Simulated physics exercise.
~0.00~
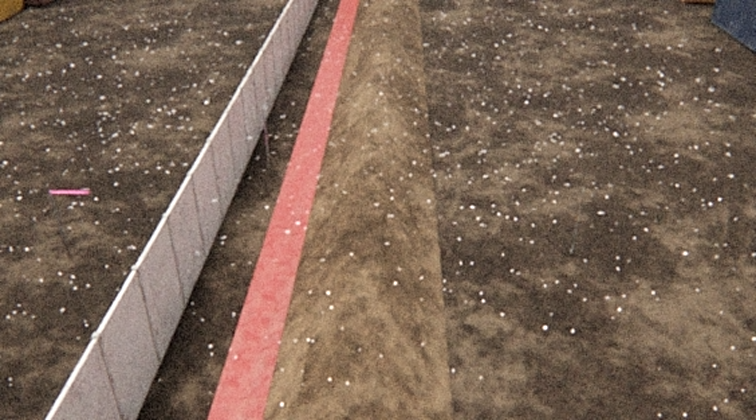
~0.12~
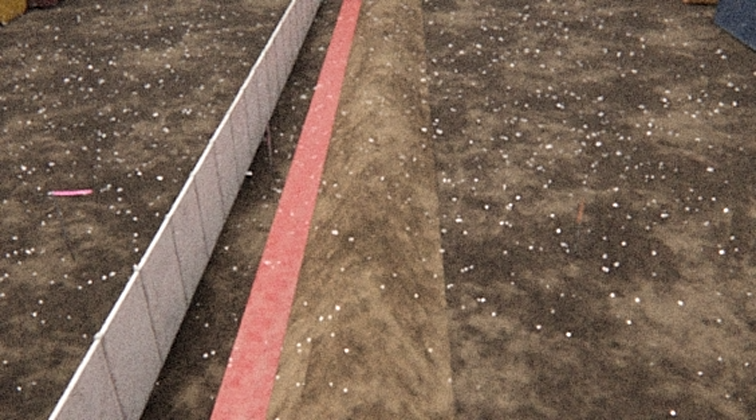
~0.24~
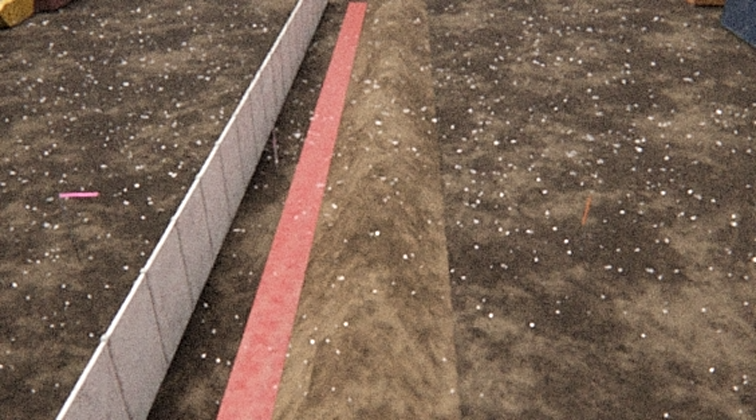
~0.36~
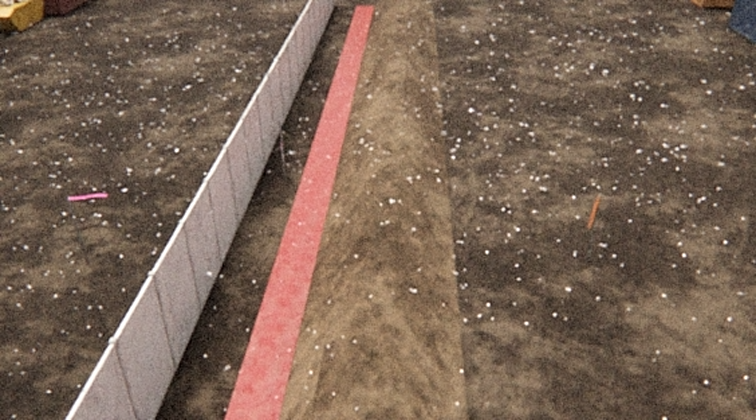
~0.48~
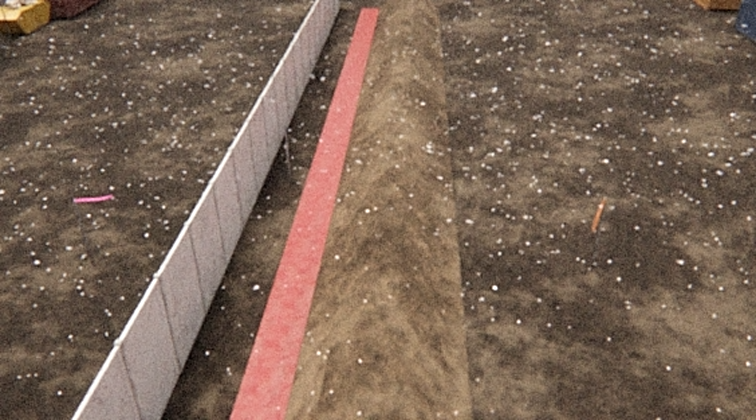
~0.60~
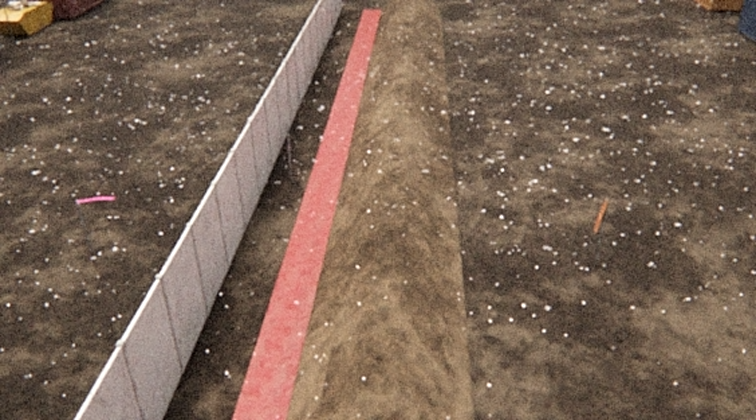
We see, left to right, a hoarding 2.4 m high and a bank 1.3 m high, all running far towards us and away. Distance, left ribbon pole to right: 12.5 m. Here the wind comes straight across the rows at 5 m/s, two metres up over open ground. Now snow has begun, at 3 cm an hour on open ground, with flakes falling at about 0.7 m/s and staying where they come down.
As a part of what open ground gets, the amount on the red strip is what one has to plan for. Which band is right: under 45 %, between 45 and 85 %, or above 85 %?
From 45 to 85 %.
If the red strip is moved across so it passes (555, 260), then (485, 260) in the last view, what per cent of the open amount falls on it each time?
First roughly 80 per cent, second roughly 70 per cent.
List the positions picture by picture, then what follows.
The first frame shows the left ribbon ends at (89, 193), leaning 90 degrees to the right.
The second frame shows the right ribbon ends at (578, 222), hanging almost straight and the red one passes (285, 248).
The third frame shows above the rows the flakes slant 90 degrees from upright, towards the right and the top of the hoarding crosses (221, 139).
The fourth frame shows the left ribbon ends at (106, 196), leaning 95 degrees to the right and the red one passes (311, 204).
The fifth frame shows the right ribbon ends at (593, 231), hanging almost straight and above the rows the flakes slant 90 degrees from upright, towards the right.
The sixth frame shows the top of the bank crosses (394, 185).
In 10 minutes the red strip collects 3 mm against 5 mm in the open.
In 30 minutes the red strip collects 8 mm against 15 mm in the open.
In 60 minutes the red strip collects 17 mm against 30 mm in the open, so the red strip has 55 % of the open amount; the left half of it has 56 %, the right half 54 %.
